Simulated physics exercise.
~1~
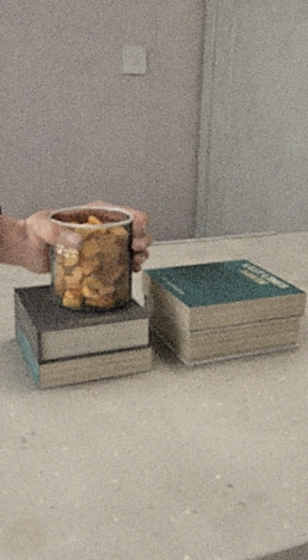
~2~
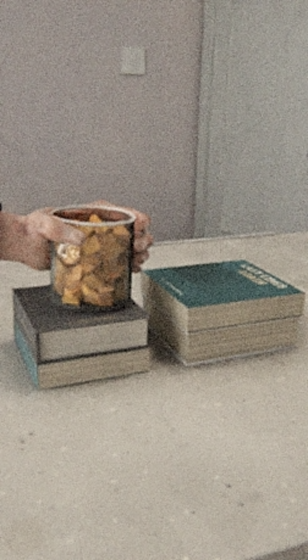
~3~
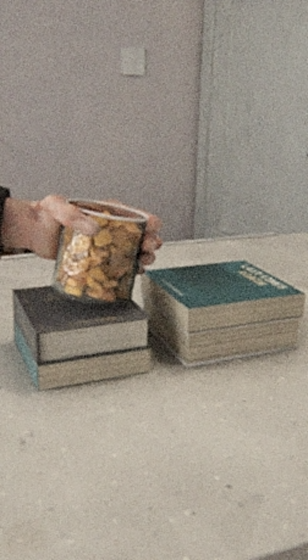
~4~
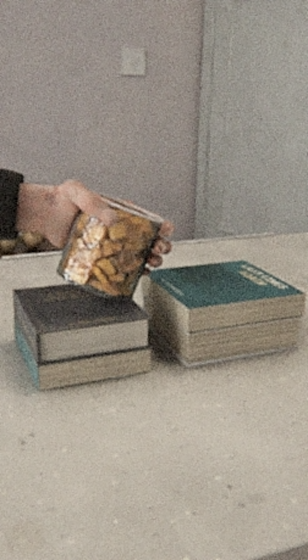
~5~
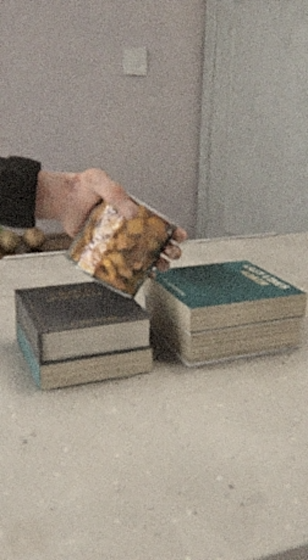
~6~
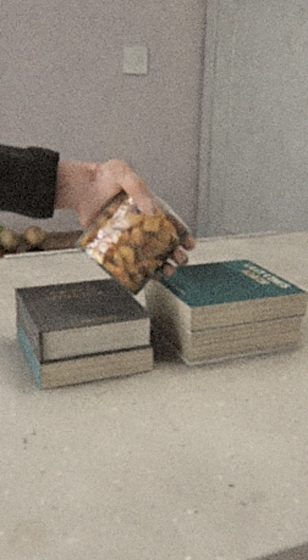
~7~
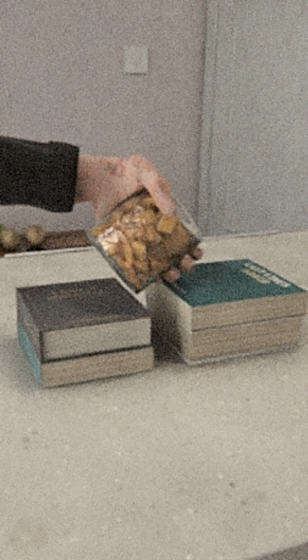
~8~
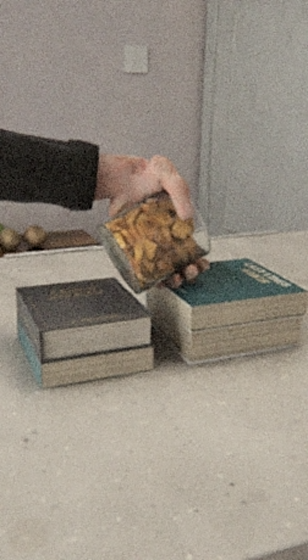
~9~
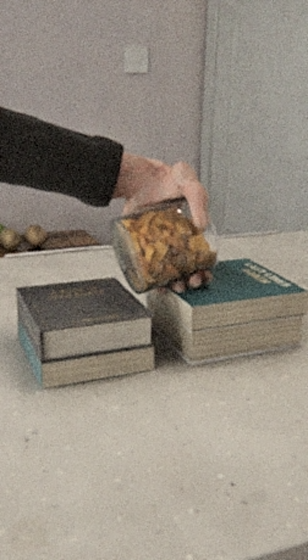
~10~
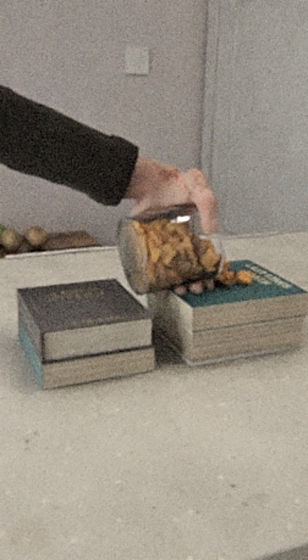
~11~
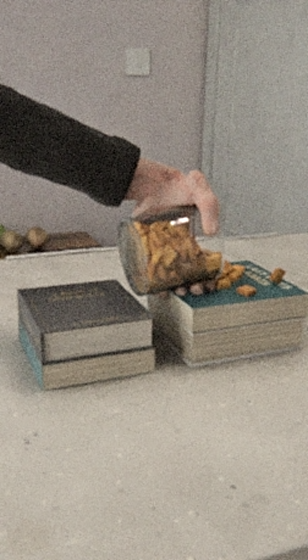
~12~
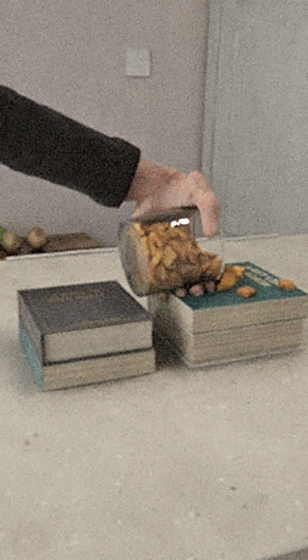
A glass of small orange-brown crackers, held by a hand on a dark book stack, is lifted, tipped and moved right until it lies nearly sideways against the teal-topped stack, where a few crackers tumble onto the cover while most stay inside.
